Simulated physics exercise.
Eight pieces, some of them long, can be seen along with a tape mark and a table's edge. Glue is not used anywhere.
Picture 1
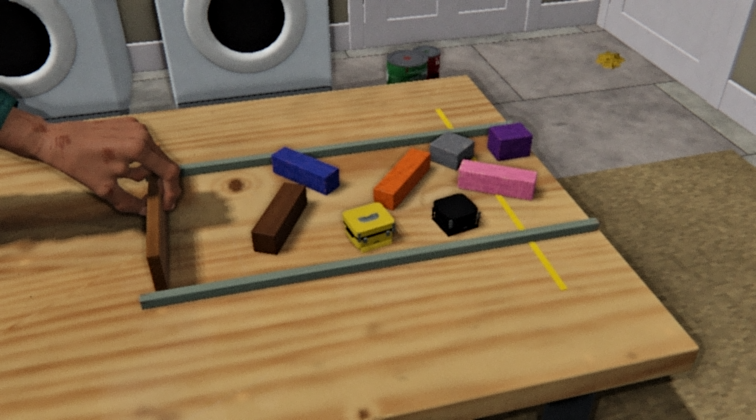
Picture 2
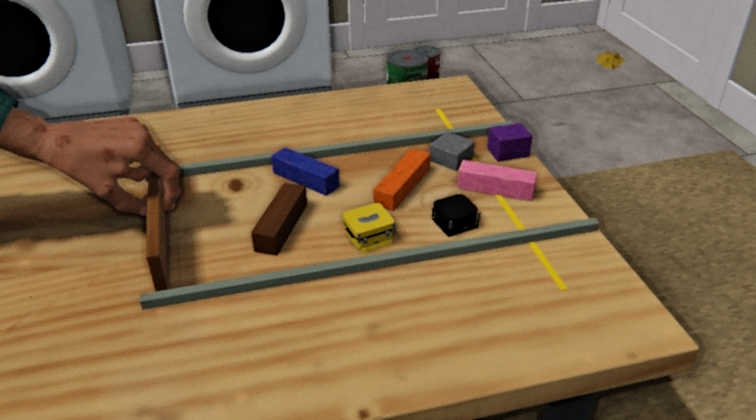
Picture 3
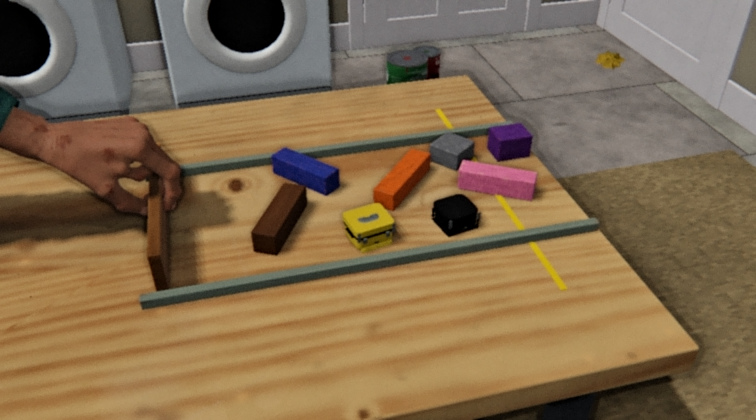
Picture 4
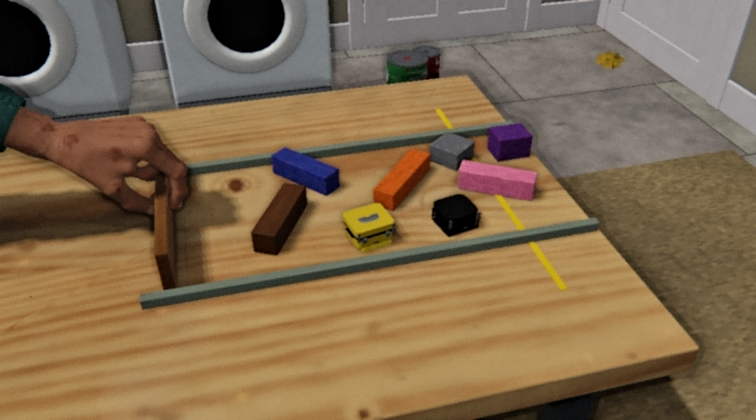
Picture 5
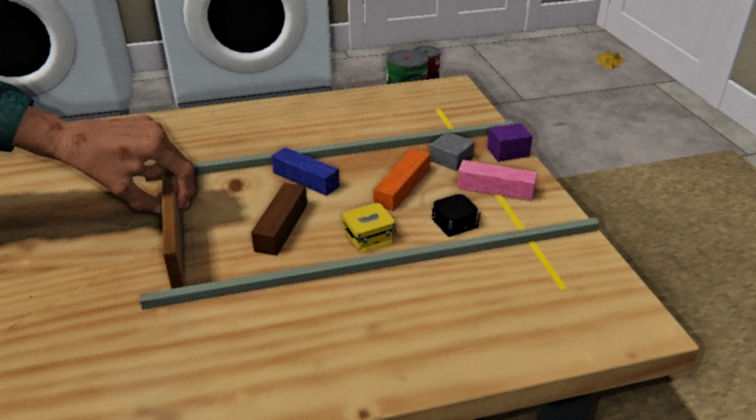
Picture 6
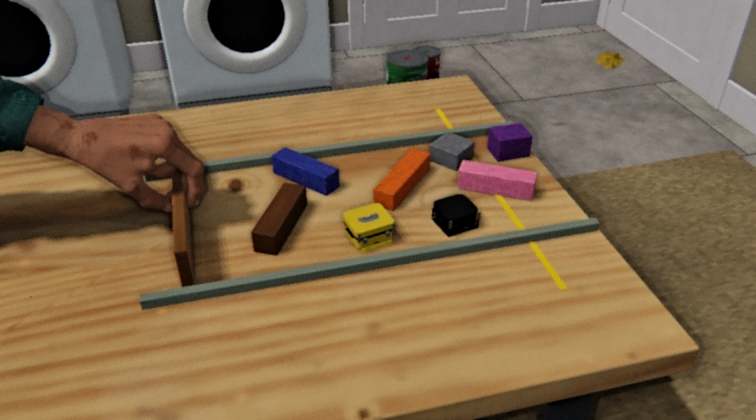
A hand slides an upright wooden board slightly right toward scattered colored blocks on a table.
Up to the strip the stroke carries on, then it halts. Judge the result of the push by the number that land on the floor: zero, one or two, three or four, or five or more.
The number that land on the floor is three or four.
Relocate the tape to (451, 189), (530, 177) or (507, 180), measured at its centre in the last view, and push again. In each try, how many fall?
Going through each try, you'd get 0, 6 and 3.
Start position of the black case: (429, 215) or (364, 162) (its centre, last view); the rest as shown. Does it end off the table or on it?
Goes off the edge; stays put.
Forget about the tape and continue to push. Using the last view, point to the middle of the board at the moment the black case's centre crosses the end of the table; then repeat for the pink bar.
The middle is at (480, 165) when it's the black case, and at (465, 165) when it's the pink bar.
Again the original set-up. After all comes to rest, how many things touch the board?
Count recorded: 2.
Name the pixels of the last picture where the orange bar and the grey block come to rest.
The orange bar finishes at (535, 169); the grey block finishes at (506, 136).
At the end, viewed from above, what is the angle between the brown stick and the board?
Out of line by around 0°.
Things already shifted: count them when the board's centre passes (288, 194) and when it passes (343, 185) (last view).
First 2, then 3.
Soon after, none off yet; purple block at rest near (509, 142); pink bar at rest near (497, 180); grey block at rest near (452, 151).
In the end, the number that fall off is three or four; gone, black case, pink bar and purple block.
